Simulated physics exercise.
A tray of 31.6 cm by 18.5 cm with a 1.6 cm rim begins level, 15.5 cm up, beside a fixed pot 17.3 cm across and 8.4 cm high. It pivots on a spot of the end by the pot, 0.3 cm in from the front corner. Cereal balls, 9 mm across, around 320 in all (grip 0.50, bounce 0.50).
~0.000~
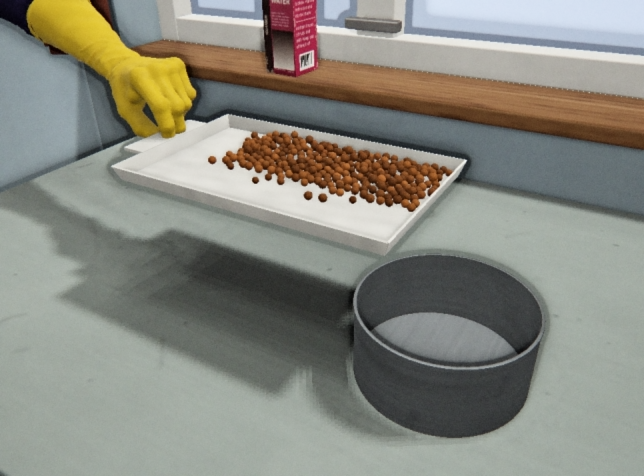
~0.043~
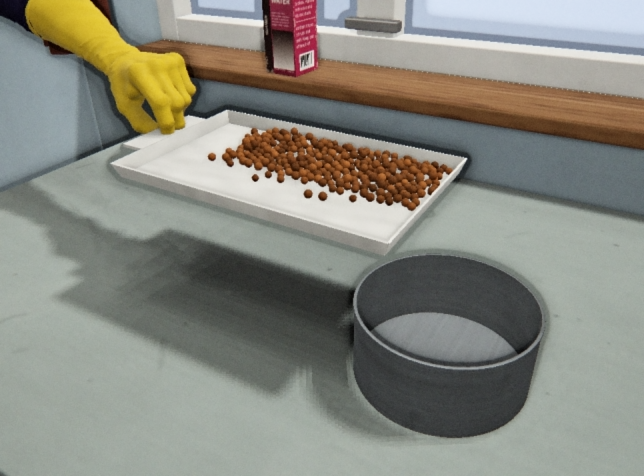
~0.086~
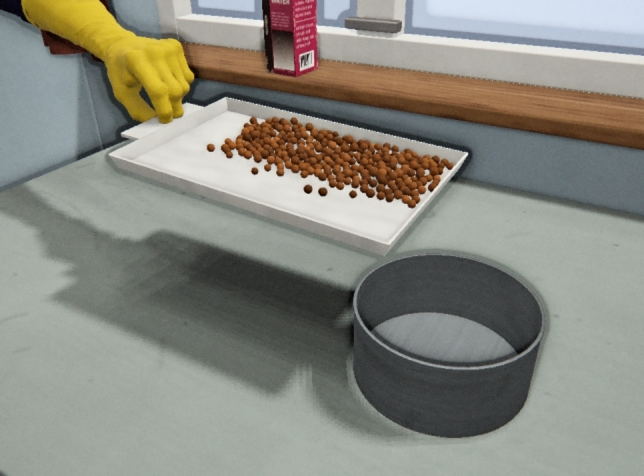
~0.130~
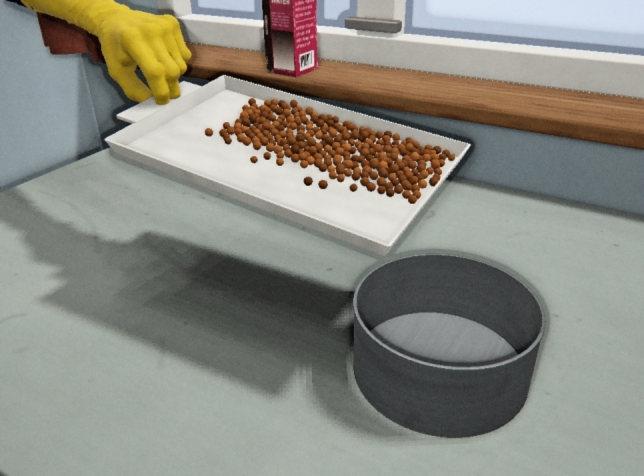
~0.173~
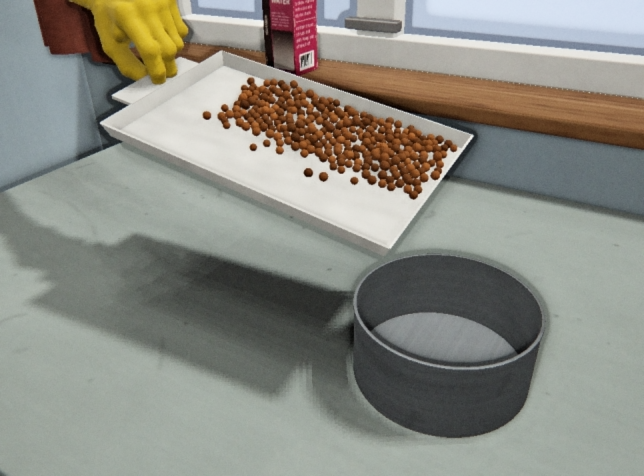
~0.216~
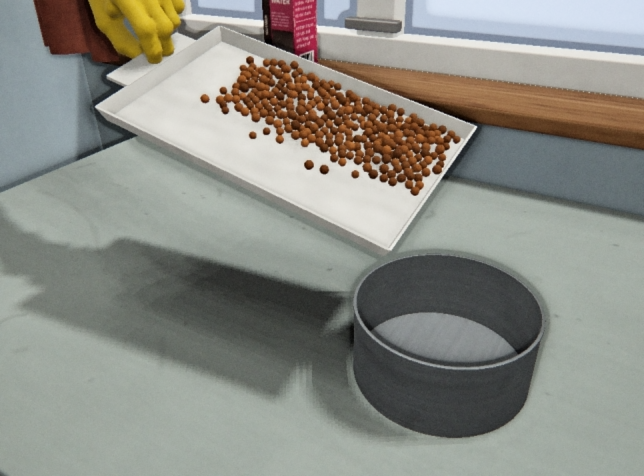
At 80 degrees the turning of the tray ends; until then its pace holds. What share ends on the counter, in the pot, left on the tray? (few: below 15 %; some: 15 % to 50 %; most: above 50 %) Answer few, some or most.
Counter: Most, pot: Some, tray: Few.
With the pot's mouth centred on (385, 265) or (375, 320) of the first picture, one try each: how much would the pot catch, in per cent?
Some 0 and 70 per cent.
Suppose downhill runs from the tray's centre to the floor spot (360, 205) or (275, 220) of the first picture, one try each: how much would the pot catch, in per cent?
About 80 and 5 per cent.
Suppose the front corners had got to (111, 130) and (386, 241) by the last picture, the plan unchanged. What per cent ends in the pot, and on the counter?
Pot 35, counter 60.
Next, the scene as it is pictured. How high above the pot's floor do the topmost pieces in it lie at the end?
Some 1.5 cm.
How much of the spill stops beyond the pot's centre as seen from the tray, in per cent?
About 80 per cent.
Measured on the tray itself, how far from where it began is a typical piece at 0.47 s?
Roughly 5 cm.
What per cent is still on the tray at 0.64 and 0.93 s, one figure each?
About 85, 10.
After 0.47 s, tilt 50 degrees; the tray holds 100 %, the pot 0 %.
Then, at 0.64 s, tilt 71 degrees; the tray holds 85 %, the pot 0 %.
After 0.93 s, tilt 80 degrees; the tray holds 10 %, the pot 20 %.
In the end, at 1.8 s, counter 70 %, pot 25 %, tray 5 %.
